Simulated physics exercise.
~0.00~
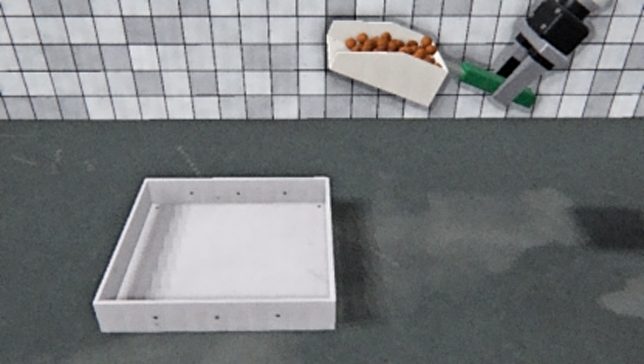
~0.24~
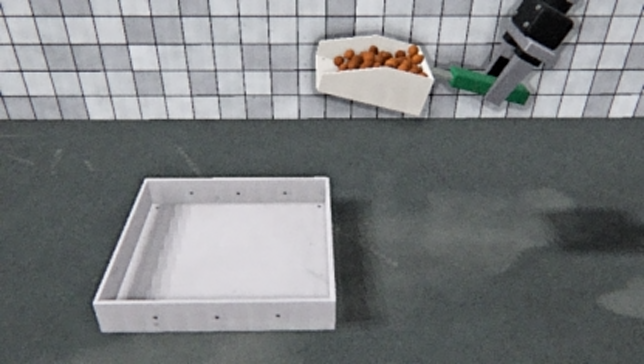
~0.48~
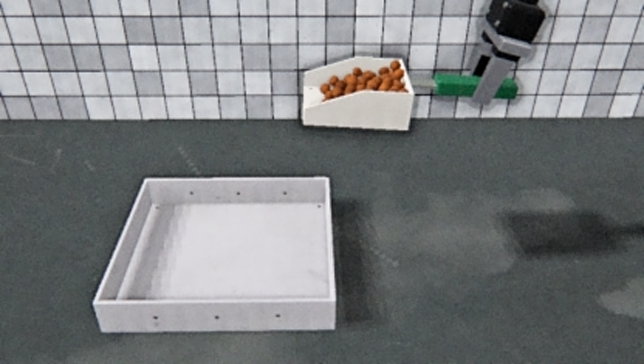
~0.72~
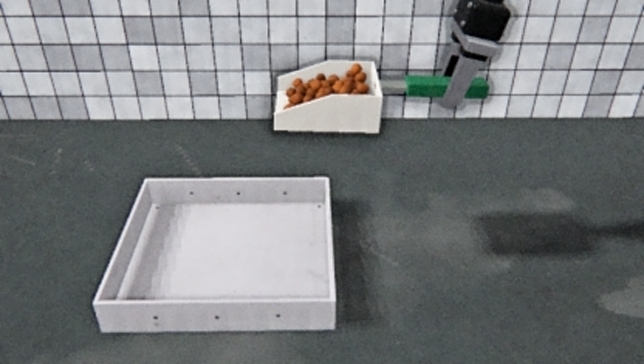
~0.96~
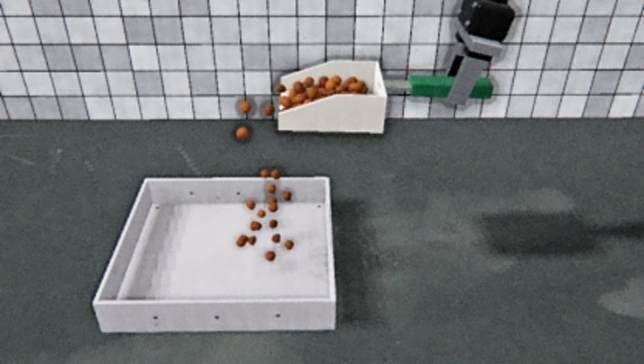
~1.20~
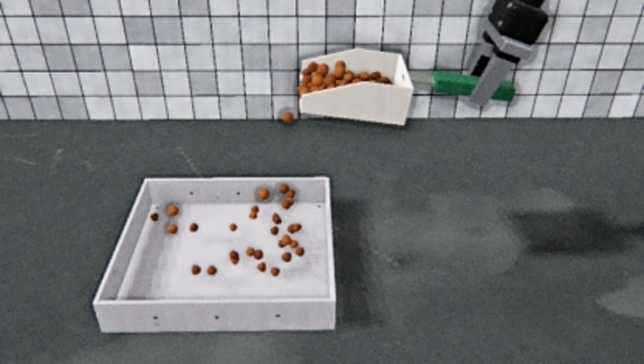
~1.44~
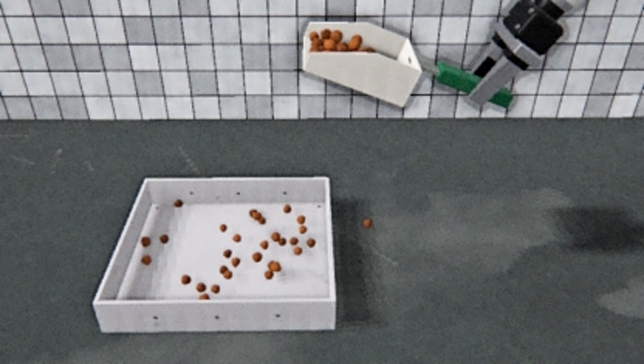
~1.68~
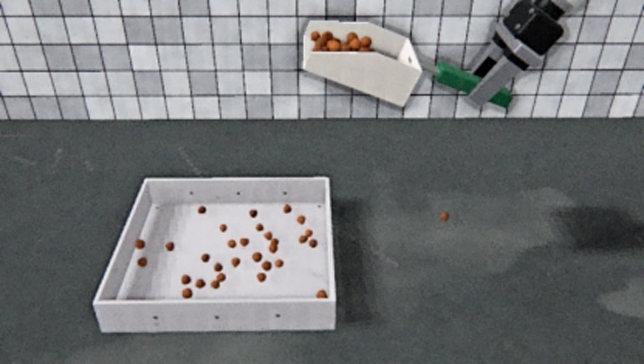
A white scoop heaped with round brown hazelnuts hangs at the upper right, held by a black and grey gripper on its green handle, above a dark grey countertop backed by pale tiles. Seen from a raised, fixed viewpoint, an empty, shallow white tray sits at the lower left. The scoop moves left and downward while levelling out, then jerks back and forth, and nuts spill from its open end into the tray. It draws back to the right and tips backward, keeping many nuts. The fallen ones scatter across the tray, while one rolls away to the right over the counter.
